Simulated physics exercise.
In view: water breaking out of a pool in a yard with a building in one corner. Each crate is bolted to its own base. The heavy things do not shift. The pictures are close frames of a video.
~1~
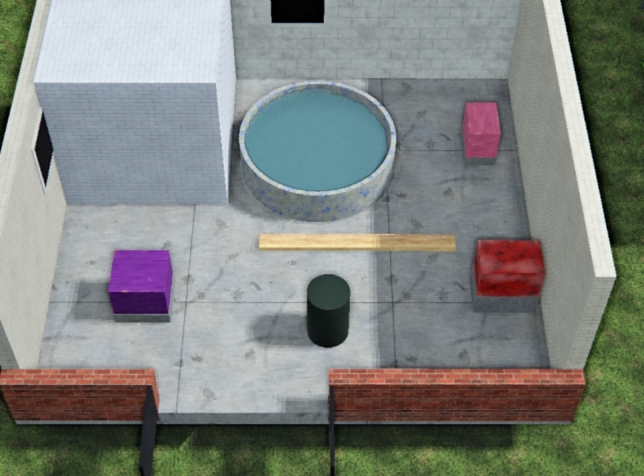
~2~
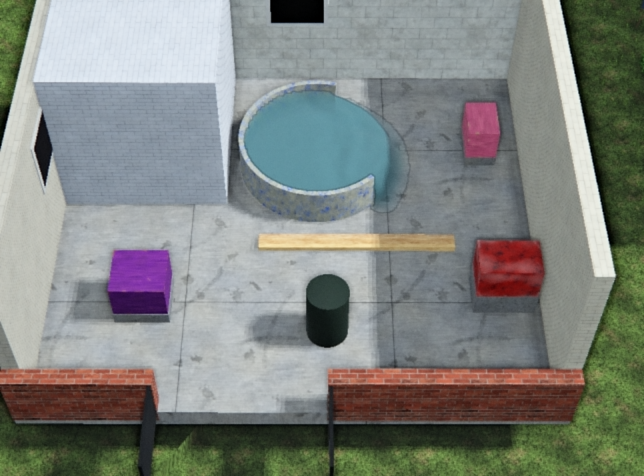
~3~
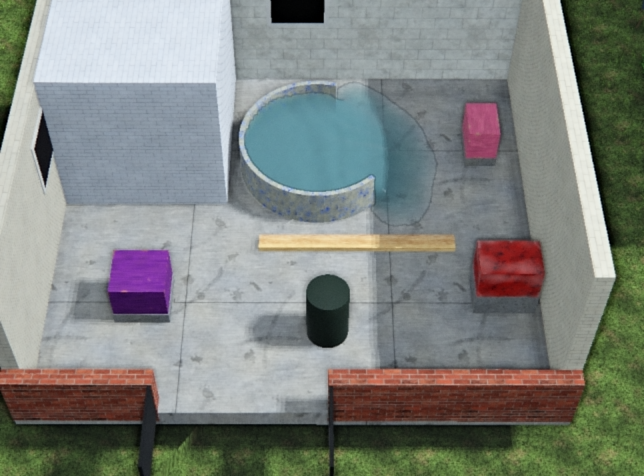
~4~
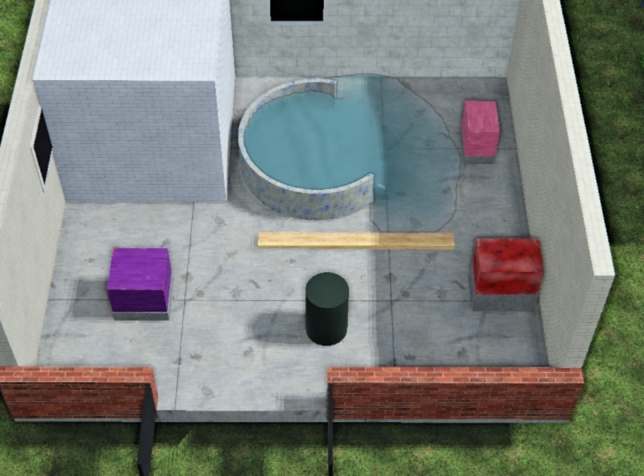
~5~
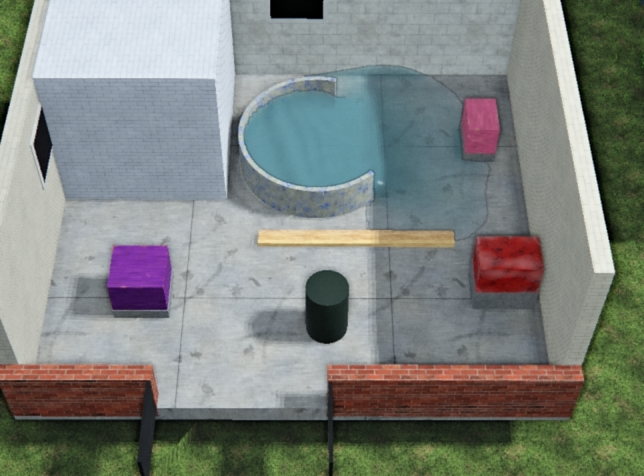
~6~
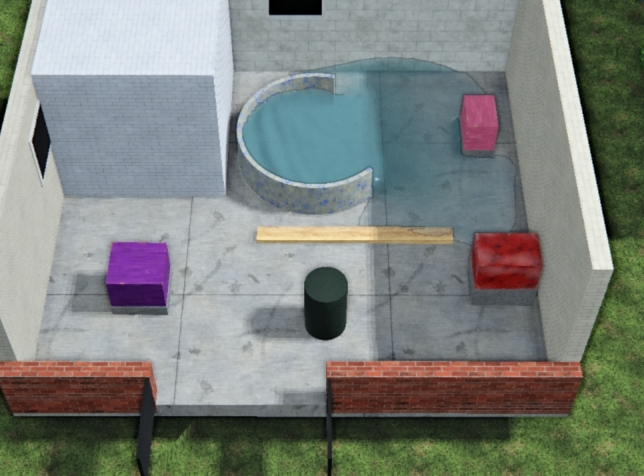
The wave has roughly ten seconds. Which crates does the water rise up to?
In the end: The pink crate gets wet; the purple crate stays dry; the red crate stays dry.
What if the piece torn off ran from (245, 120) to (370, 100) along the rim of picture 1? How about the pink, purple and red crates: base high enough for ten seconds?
One by one: The pink crate ends up wet; the purple crate remains dry; the red crate is safe.
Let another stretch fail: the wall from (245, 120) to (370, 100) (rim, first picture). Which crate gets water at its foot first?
The one in pink.
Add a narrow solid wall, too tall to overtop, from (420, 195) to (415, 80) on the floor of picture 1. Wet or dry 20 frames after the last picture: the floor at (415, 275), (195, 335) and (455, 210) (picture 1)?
One after the other: Covered, not flooded, under water.
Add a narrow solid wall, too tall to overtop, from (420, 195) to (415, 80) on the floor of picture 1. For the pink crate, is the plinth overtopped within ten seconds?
Then: The pink crate is spared.
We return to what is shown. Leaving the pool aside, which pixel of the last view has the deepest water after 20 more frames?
I would point to (477, 262).
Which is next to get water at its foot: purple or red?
That is the crate marked red.
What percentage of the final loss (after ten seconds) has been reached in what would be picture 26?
Close to 0 %.
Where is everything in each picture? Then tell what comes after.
In the first picture, the pool at (318, 139) is whole and still.
In the second picture, the front is at a hidden place, out from the gap at (386, 141).
In the third picture, the front is at (347, 88), out from the gap at (386, 144).
In the fourth picture, water pours out at (386, 143) and has run to (428, 230).
In the fifth picture, the front is at (464, 234), out from the gap at (386, 141).
In the sixth picture, water pours out at (384, 138) and has run to a hidden place.
A moment on, water covers 30 % of the floor; the pink crate water round its plinth, the purple crate not reached, the red crate water round its plinth.
Next, water covers 30 % of the floor; the pink crate water round its plinth, the purple crate not reached, the red crate water round its plinth.
Then, water covers 45 % of the floor; the pink crate water round its plinth, the purple crate not reached, the red crate water round its plinth.
Later, water covers 85 % of the floor; the pink crate water round its plinth, the purple crate water round its plinth, the red crate water round its plinth.
In the end, water covers 95 % of the floor; the pink crate was topped, the purple crate stayed above the water, the red crate stayed above the water.
